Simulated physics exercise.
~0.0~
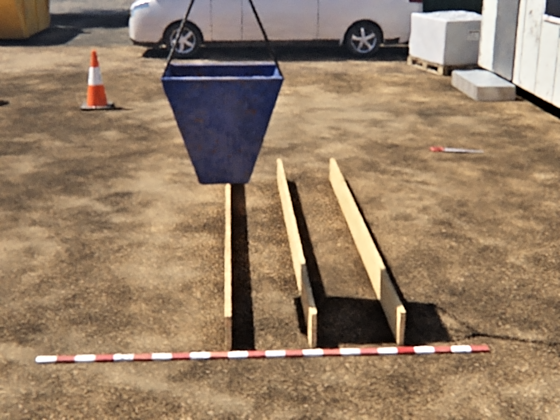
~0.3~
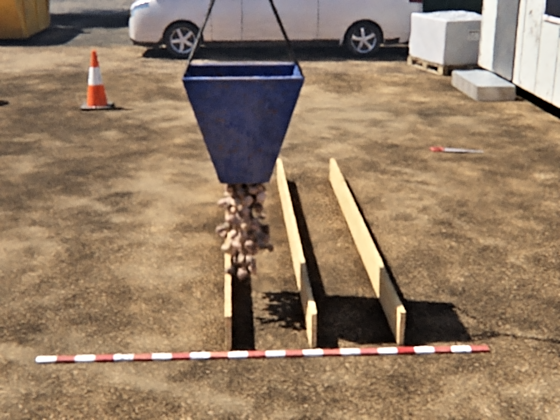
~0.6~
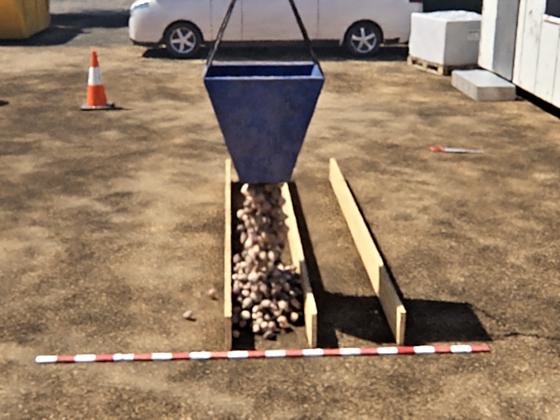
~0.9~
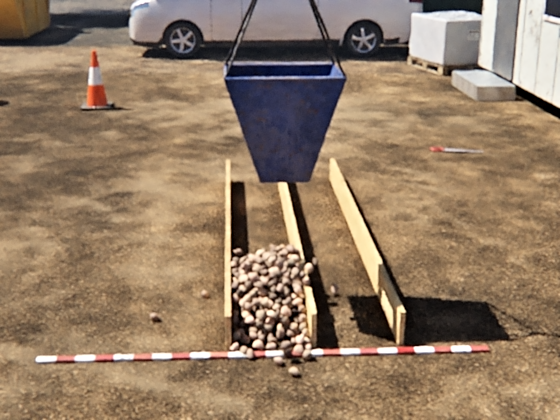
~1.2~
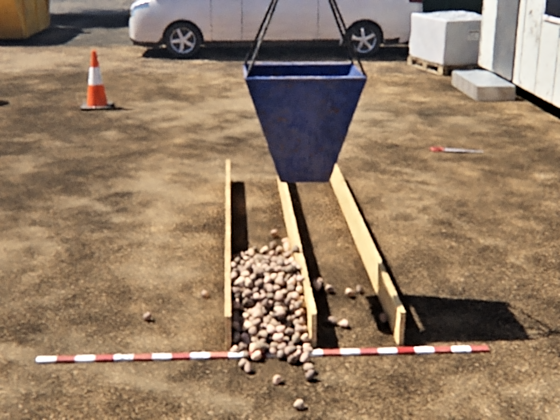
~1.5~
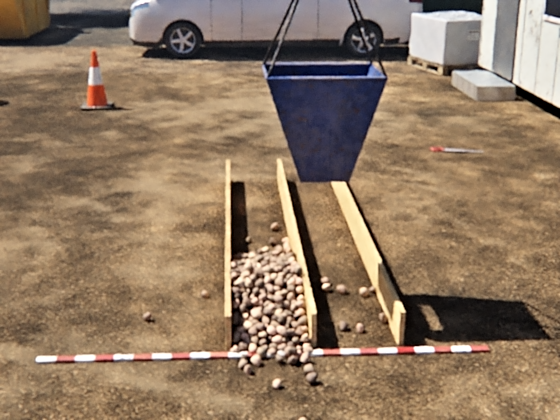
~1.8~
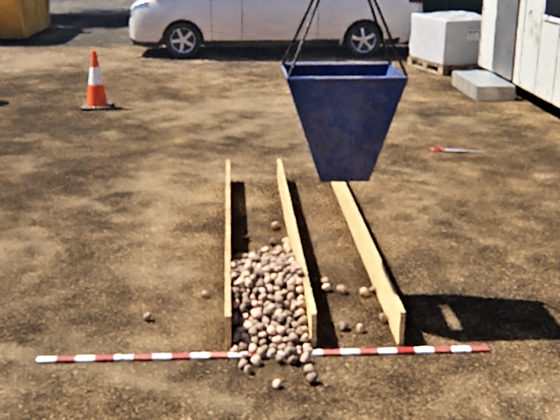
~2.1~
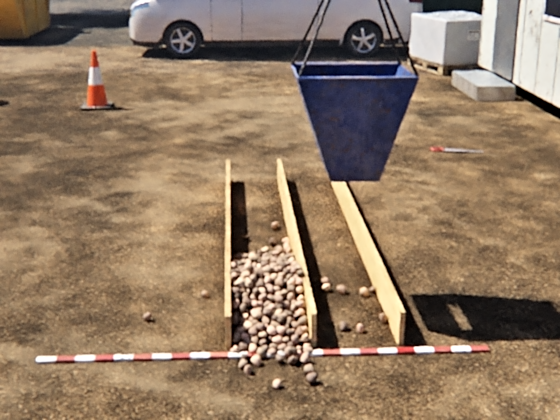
Smooth stones pouring from a blue skip moving right, piling up between the left and middle boards, a few scattering outside.
